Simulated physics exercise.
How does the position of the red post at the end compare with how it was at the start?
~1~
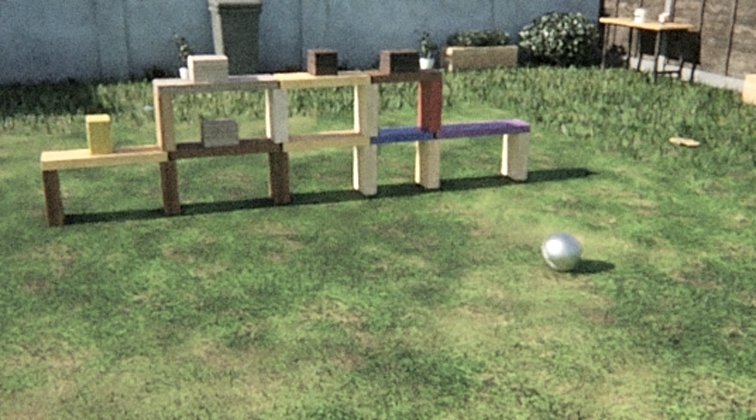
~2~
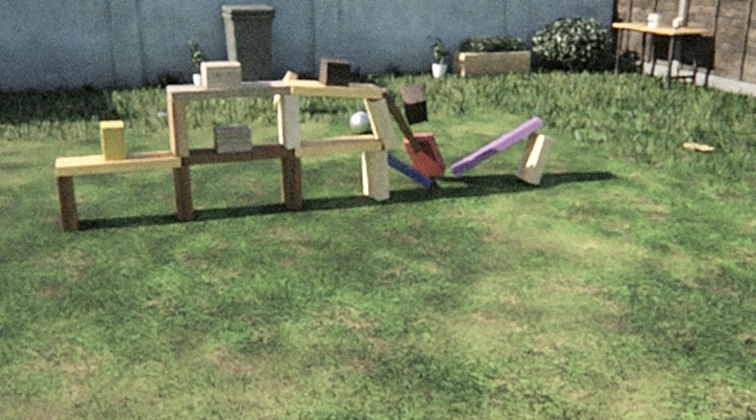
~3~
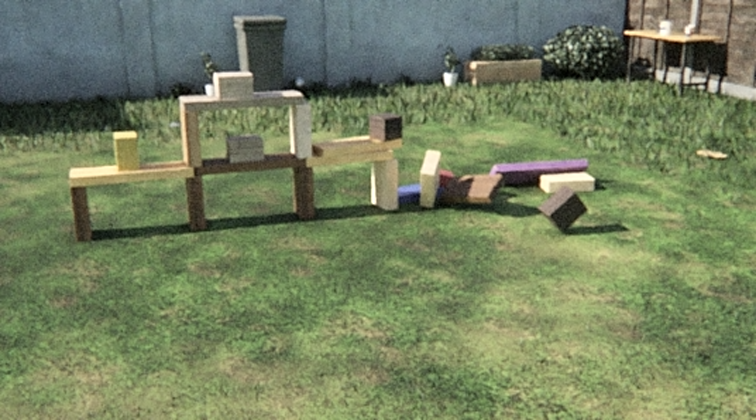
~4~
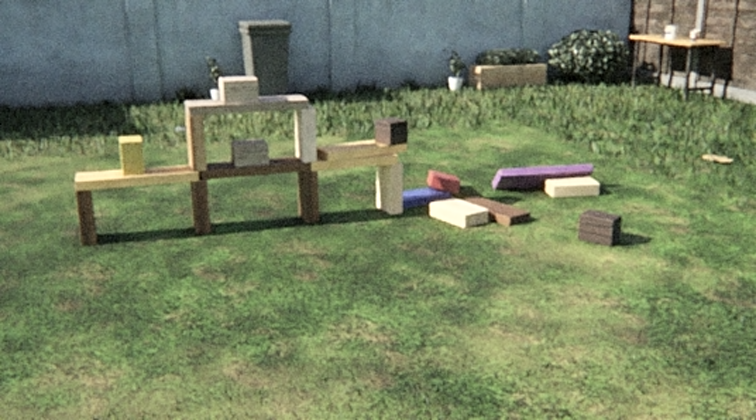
At the start the red post stands upright in the upper level on the right, and by the end it lies on its side on the grass among the fallen pieces.
